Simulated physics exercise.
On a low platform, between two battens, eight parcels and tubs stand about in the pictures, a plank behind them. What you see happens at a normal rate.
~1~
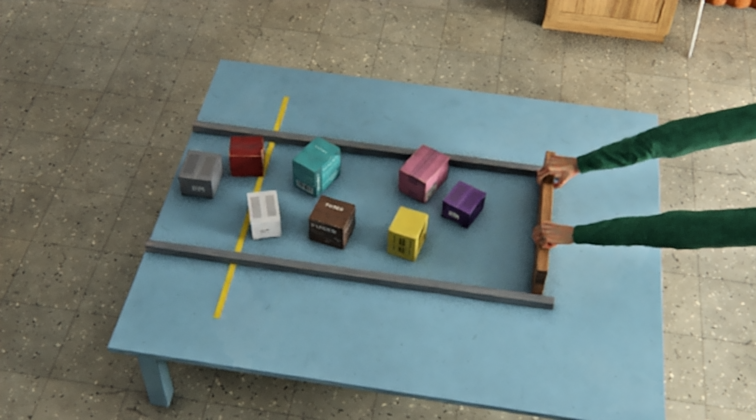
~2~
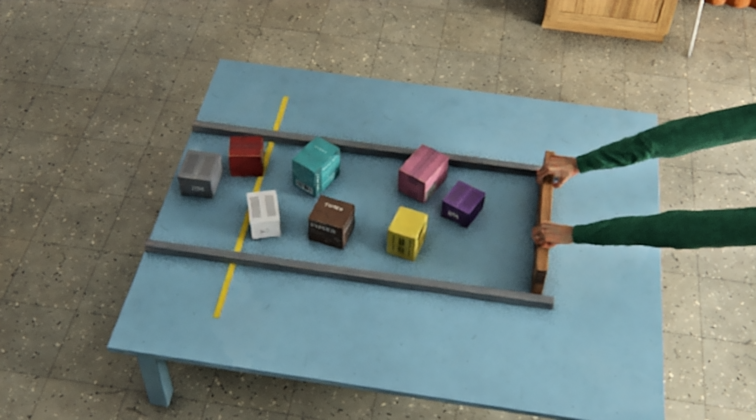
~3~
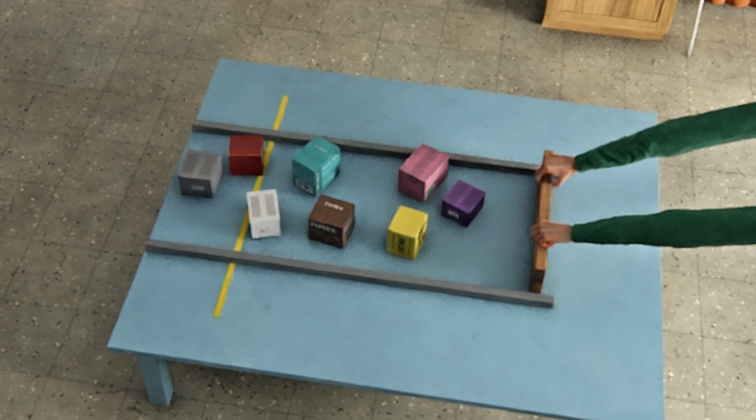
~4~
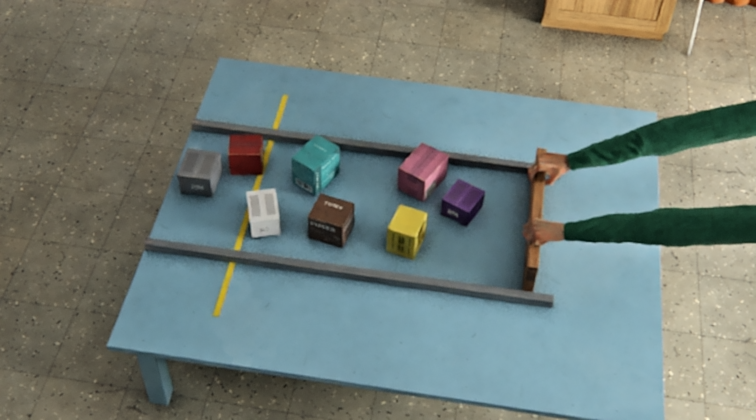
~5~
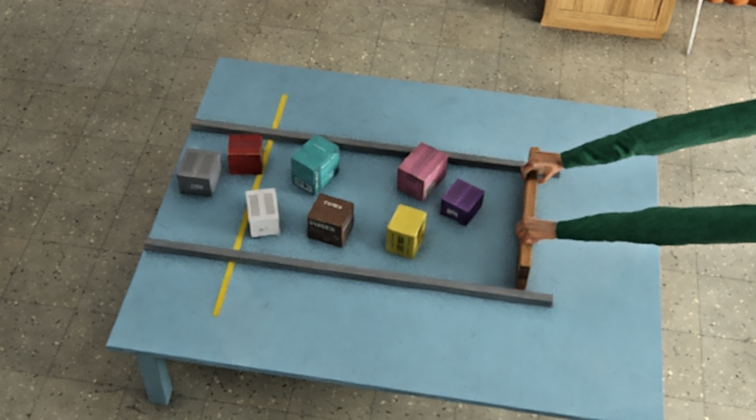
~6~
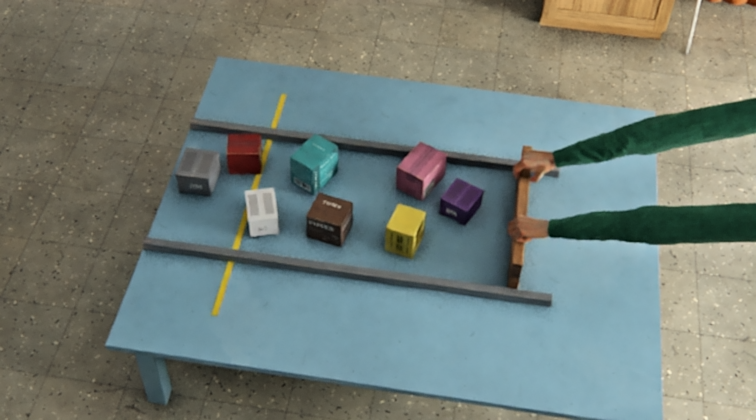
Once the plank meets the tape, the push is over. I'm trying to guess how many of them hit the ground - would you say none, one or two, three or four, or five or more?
I would say one or two.
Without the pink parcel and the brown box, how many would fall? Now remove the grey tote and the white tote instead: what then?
0 in the first case and 1 in the second.
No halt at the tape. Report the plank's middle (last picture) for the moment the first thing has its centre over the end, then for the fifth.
First about (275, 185), next about (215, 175).
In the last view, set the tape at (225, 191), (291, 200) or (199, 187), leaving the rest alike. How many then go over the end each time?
Try 1: 3; try 2: 0; try 3: 5.
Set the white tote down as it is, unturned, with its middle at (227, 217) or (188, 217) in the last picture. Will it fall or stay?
The white tote stays put the first time and stays put the second time.
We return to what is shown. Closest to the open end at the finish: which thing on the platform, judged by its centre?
White tote.
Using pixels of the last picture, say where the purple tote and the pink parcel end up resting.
The purple tote comes to rest close to (240, 177), while the pink parcel rests close to (241, 140).
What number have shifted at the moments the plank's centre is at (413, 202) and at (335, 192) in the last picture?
It comes to 3 for the first spot, 6 for the other.
Soon after, none off yet; grey tote at rest near (199, 172); red parcel at rest near (245, 154); white tote at rest near (262, 213).
Then, none off yet; grey tote at rest near (199, 172); red parcel at rest near (245, 154); white tote moved a little near (254, 211).
By the end, the number that fall off is one or two; fallen, red parcel and grey tote.
